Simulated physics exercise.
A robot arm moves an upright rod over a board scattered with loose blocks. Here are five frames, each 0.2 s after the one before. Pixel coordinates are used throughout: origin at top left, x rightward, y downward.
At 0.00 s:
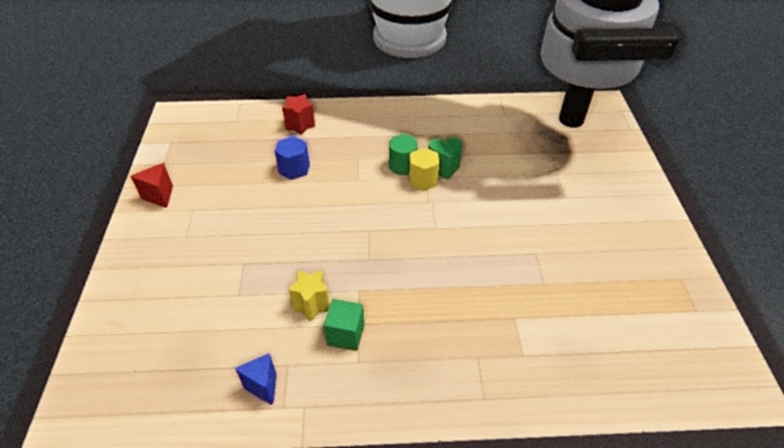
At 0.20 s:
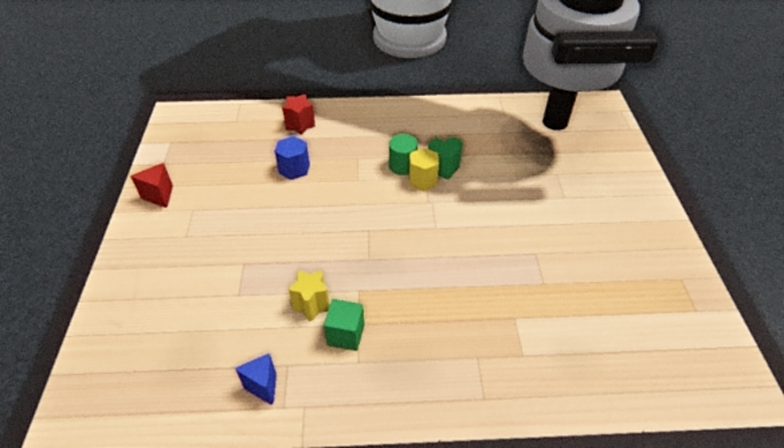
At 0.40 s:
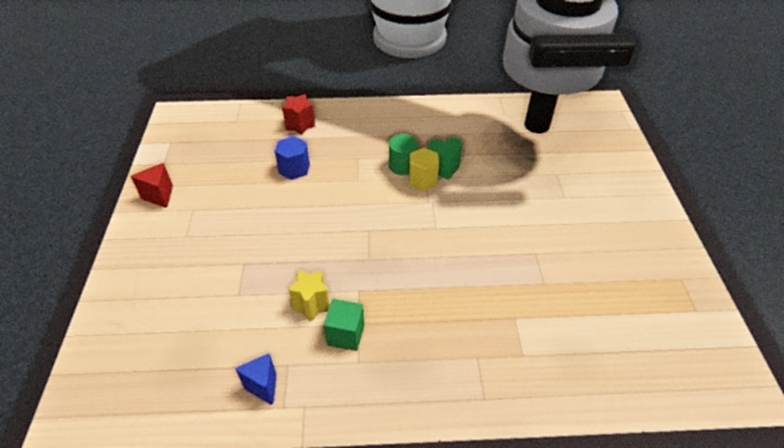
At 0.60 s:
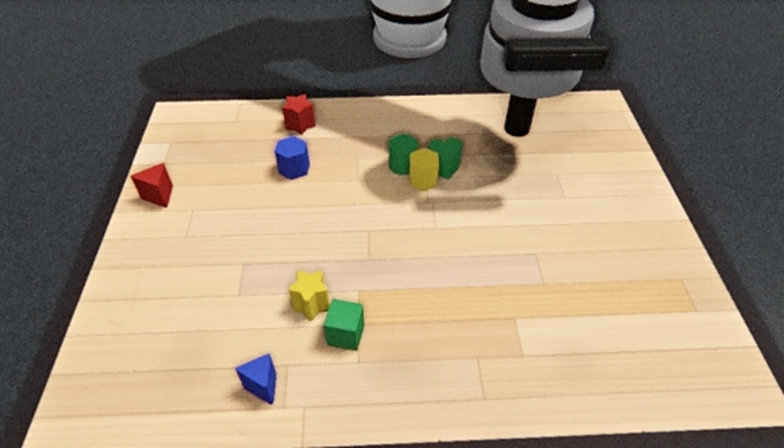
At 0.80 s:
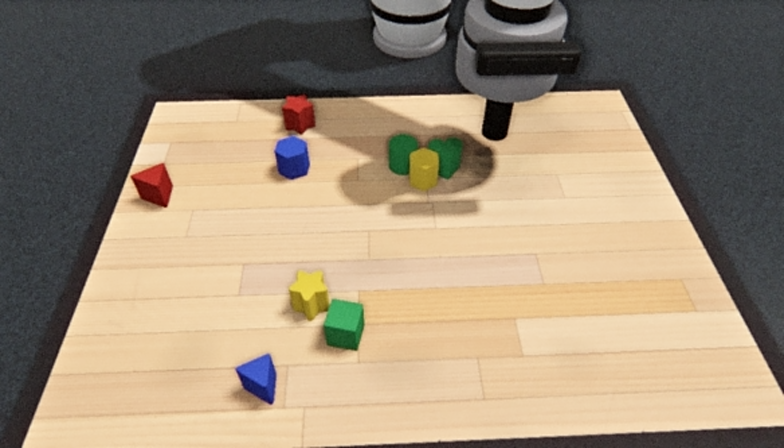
A robot arm holds a dark upright rod over the far right of a pale wooden board, seen from above at a fixed angle. Two green blocks and a yellow one cluster near the top centre, with red and blue blocks to the left and yellow, green and blue ones lower down. The rod glides steadily left toward the cluster, its shadow sliding along, while every block stays still.
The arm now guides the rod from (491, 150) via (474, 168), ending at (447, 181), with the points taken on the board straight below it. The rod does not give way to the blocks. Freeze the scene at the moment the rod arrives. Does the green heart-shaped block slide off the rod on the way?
Yes.
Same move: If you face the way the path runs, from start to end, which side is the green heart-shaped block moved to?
It moves off to the right.
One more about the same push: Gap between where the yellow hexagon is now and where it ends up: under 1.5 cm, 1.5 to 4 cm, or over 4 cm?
It ends under 1.5 cm away.
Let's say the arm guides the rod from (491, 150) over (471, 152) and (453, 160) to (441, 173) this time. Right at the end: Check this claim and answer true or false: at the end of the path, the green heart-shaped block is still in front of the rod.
That statement is accurate.
On the path given first. Halfway along, rod at (476, 152); nothing pushed yet.
At the end, rod at (448, 165); green round block in place; yellow hexagon at (419, 159), turned 10° anticlockwise; green heart-shaped block at (434, 143), turned 15° clockwise.
